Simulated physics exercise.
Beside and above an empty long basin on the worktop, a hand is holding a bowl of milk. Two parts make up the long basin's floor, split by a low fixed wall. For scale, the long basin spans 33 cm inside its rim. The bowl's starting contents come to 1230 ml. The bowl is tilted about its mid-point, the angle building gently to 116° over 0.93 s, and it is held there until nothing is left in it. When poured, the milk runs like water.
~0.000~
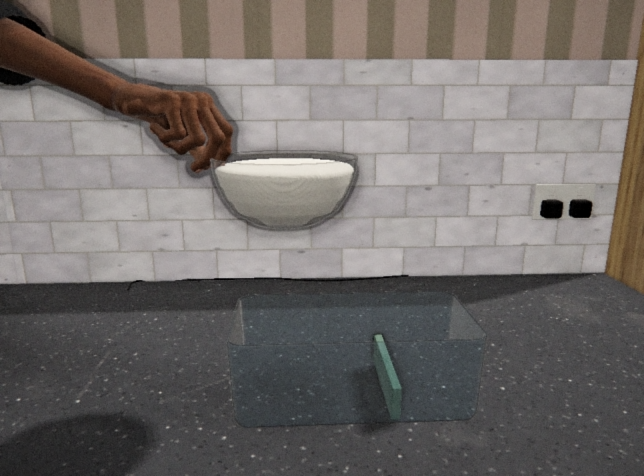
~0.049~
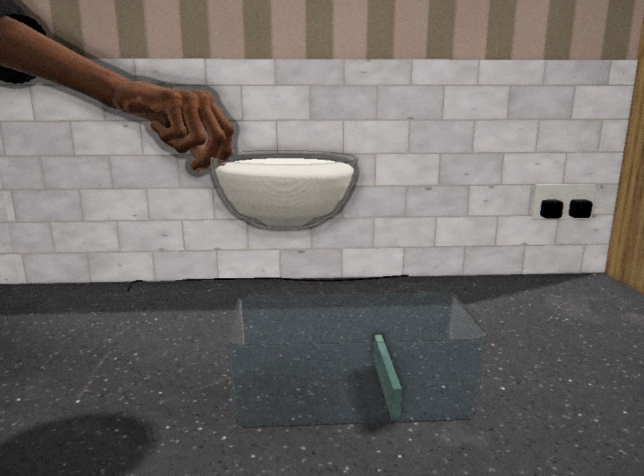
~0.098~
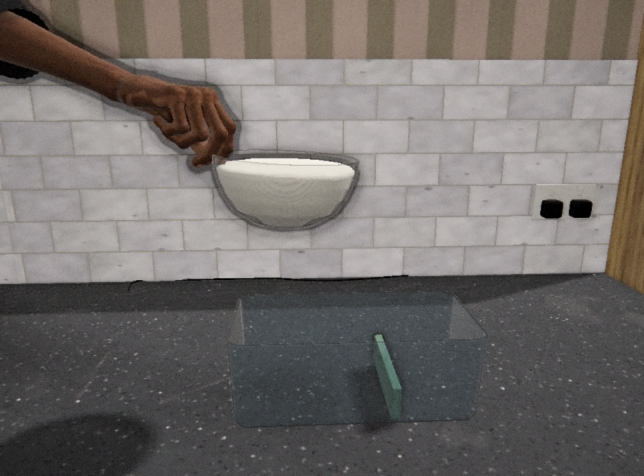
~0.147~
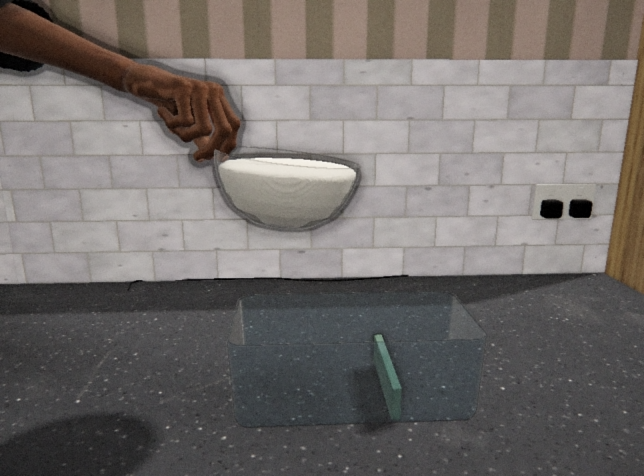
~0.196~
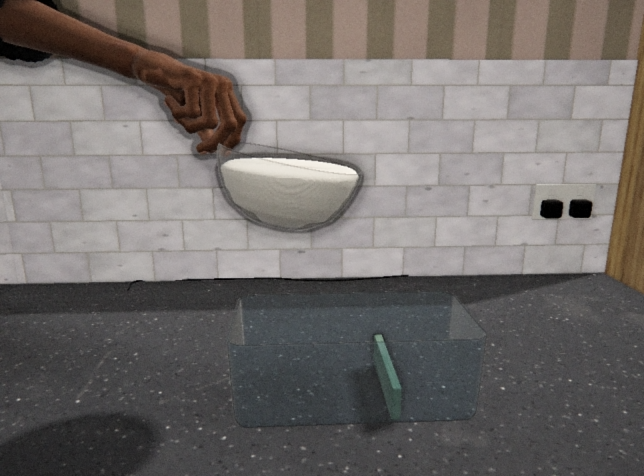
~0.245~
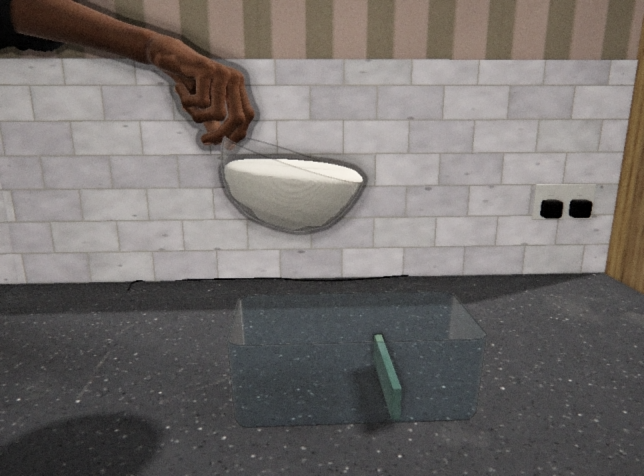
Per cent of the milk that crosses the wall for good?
47 per cent.
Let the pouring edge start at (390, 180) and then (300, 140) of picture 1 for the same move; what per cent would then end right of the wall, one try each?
Result: 60 per cent, then 15 per cent.
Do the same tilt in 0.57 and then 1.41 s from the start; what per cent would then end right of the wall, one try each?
In turn about 40 and 65 per cent.
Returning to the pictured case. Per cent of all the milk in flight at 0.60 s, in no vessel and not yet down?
Around 48 in a hundred.
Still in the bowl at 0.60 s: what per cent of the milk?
Around 24 percent.
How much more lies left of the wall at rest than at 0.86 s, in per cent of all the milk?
16 %.
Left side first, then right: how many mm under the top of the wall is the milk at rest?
For the left, around 28 mm; for the right, around 10 mm.
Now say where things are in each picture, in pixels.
In the first frame, it leans 0°; its right rim is at (356, 158); the milk meets the walls at (216, 167) and (353, 166); the long basin's rim runs from (234, 319) to (469, 314); the wall's top is at (386, 360).
In the second frame, it leans 1°; its right rim is at (357, 159); the milk meets the walls at (216, 167) and (353, 167).
In the third frame, it leans 3°; its right rim is at (358, 162); the milk meets the walls at (217, 165) and (354, 168).
In the fourth frame, it leans 7°; its right rim is at (359, 167); the milk meets the walls at (219, 164) and (356, 170).
In the fifth frame, it leans 12°; its right rim is at (361, 174); the milk meets the walls at (222, 163) and (358, 171).
In the sixth frame, it leans 19°; its right rim is at (361, 182); the milk meets the walls at (226, 164) and (362, 176); 1 per cent is over the edge.
By 0.60 s the tilt is 84° and 23 per cent is still to pour, 1 is left of the wall and 27 right of it.
By 0.86 s the tilt is 114° and 0 per cent is still to pour, 33 is left of the wall and 46 right of it.
By 1.13 s the tilt is 116° and 0 per cent is still to pour, 45 is left of the wall and 51 right of it.
By 1.43 s the tilt is 116° and 0 per cent is still to pour, 48 is left of the wall and 48 right of it.
At rest 49 per cent lies left of the wall, 47 right of it and 4 outside.
